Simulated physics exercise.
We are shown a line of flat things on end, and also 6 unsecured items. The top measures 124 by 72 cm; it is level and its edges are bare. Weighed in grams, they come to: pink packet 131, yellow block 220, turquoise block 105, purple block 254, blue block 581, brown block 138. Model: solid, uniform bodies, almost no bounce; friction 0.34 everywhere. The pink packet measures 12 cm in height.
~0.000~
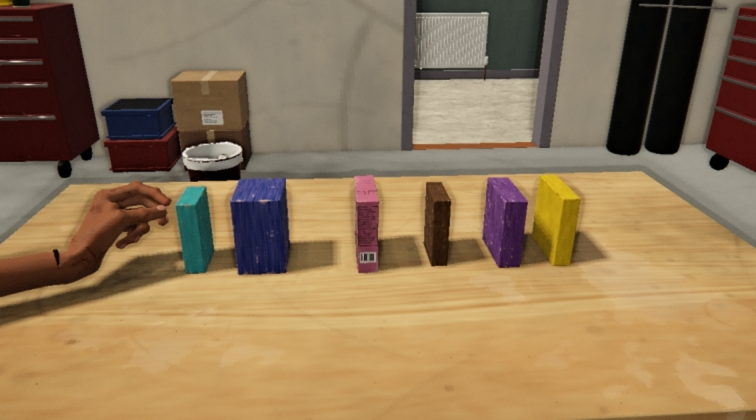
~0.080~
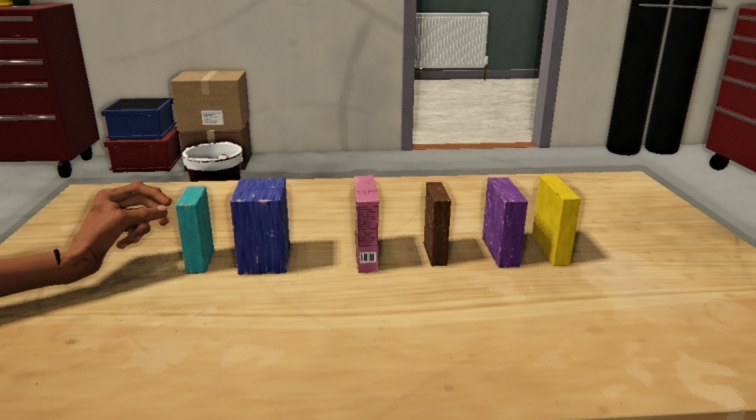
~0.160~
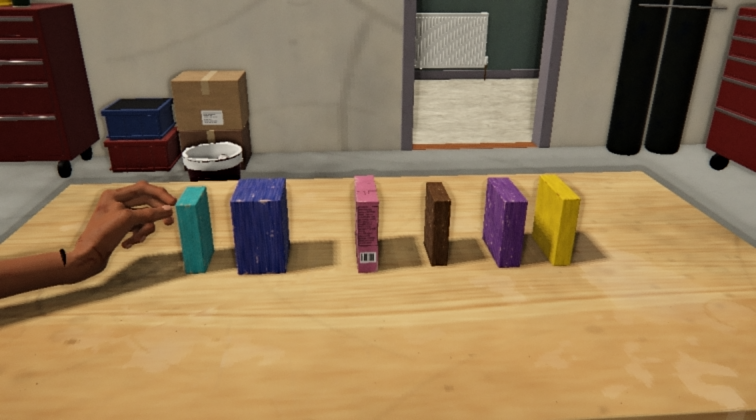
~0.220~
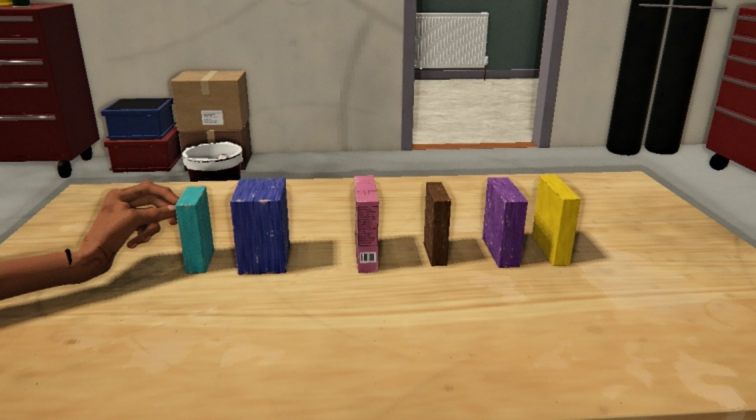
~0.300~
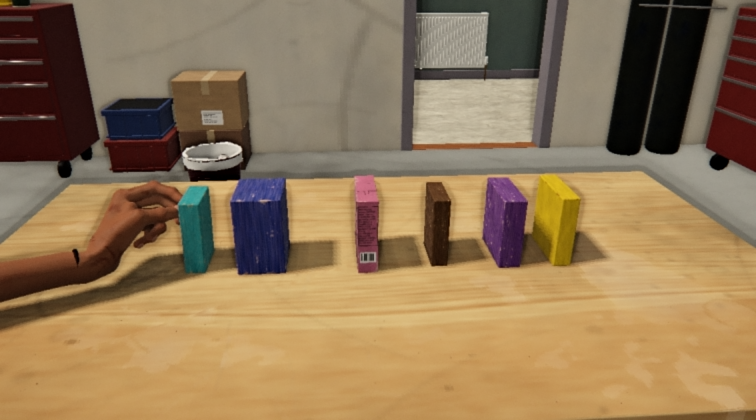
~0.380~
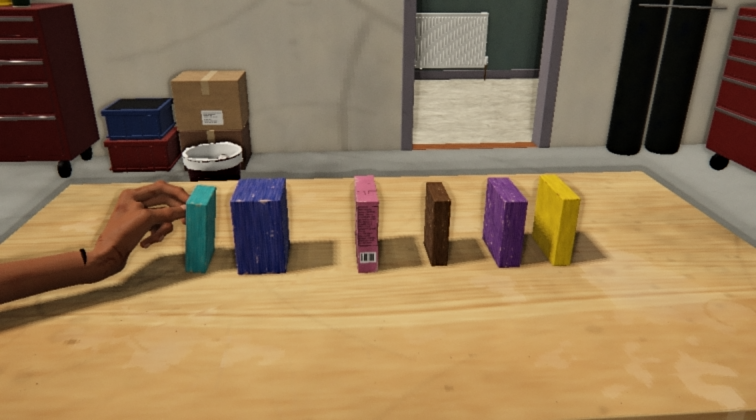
A hand at the left eased forward and nudged the upright turquoise block, which tilted slightly right toward the blue one, while the other five blocks in the row on the wooden table stayed still.
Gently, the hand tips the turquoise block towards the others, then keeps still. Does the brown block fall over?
It is going to stand firm.
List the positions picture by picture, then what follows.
Brown block (437, 223); pink packet (366, 223), in the first picture.
Blue block (263, 226); pink packet (366, 223), in the second picture.
Purple block (504, 222); blue block (263, 226), in the third picture.
Pink packet (366, 223); purple block (504, 222), in the fourth picture.
Turquoise block 2° over; blue block (263, 226); pink packet (366, 223), in the fifth picture.
Turquoise block 8° over; brown block (437, 223); purple block (504, 222), in the sixth picture.
After 0.58 s, turquoise block 24° over.
After 0.68 s, turquoise block 28° over.
In the end (1.6 s), all 4 under 5 cm from the start. At the end, from the last picture's camera, brown block near (437, 223).
